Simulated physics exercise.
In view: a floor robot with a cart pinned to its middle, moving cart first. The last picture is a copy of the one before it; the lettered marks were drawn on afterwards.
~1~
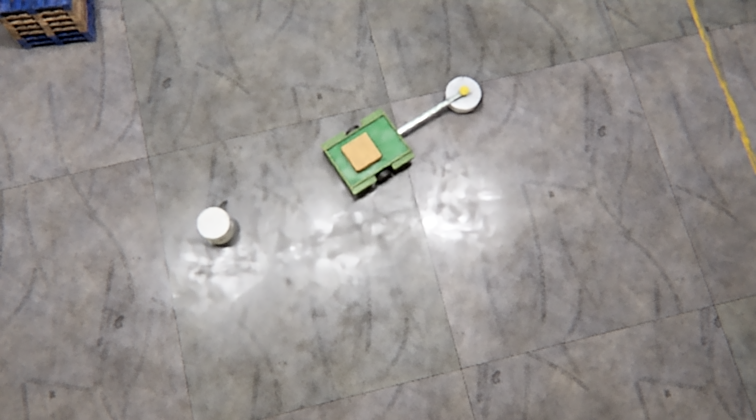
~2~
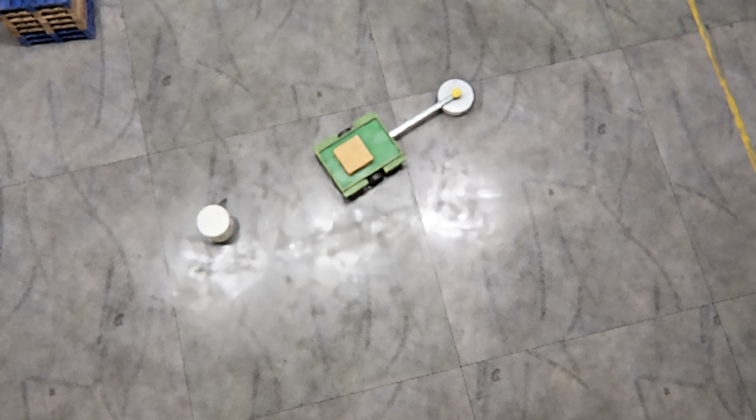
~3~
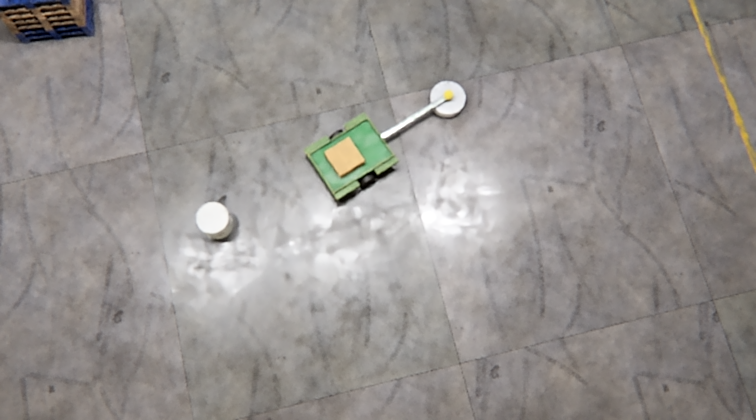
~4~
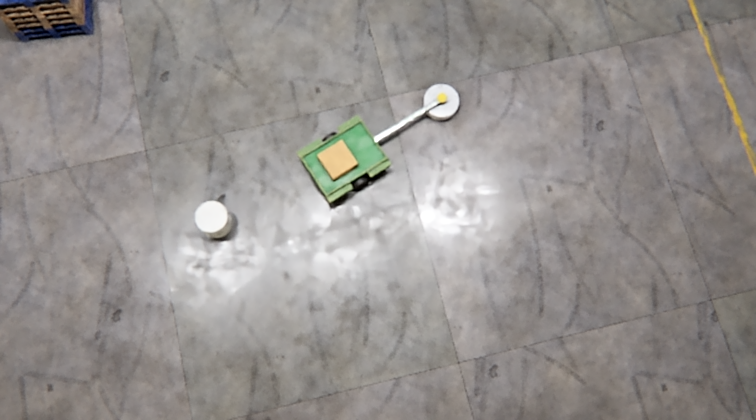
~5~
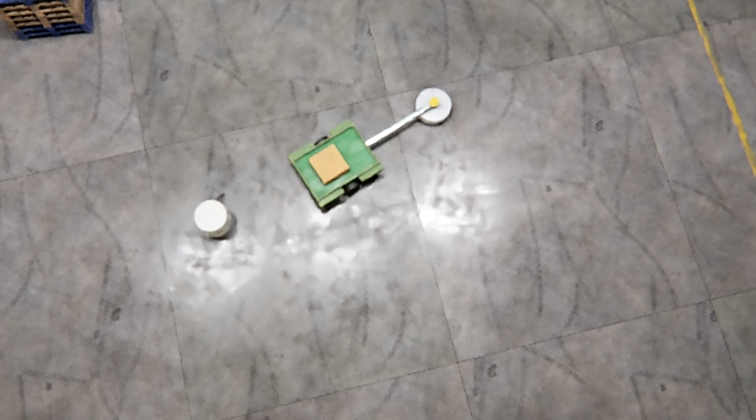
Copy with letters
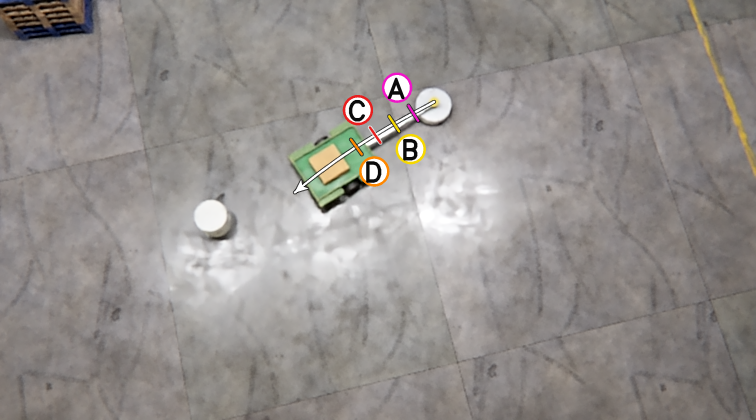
At the start, a green cart with a tan square block on top sits right of a white tub on a grey floor, joined by a rod to a round white robot. The cart leads slowly left and slightly down, the robot following behind, and the gap to the tub narrows.
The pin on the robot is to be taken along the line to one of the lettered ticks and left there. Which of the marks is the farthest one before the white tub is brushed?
C is the last safe stop.
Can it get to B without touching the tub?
For that mark, yes.
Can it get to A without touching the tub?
Yes.
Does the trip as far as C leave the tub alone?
Yes.
On the marked copy, A at (413, 113); B at (394, 124); C at (375, 135); D at (356, 147); the route from (434, 102) via (360, 144) to (295, 193).
With C. Early on, robot (413, 117), cart (314, 175).
Further on, robot (392, 128), cart (293, 189).
At the end, robot (375, 138), cart (276, 200); nothing has been touched.
As for the rest, A is safe but short; B is safe but short; D is too far, the tub has been hit.
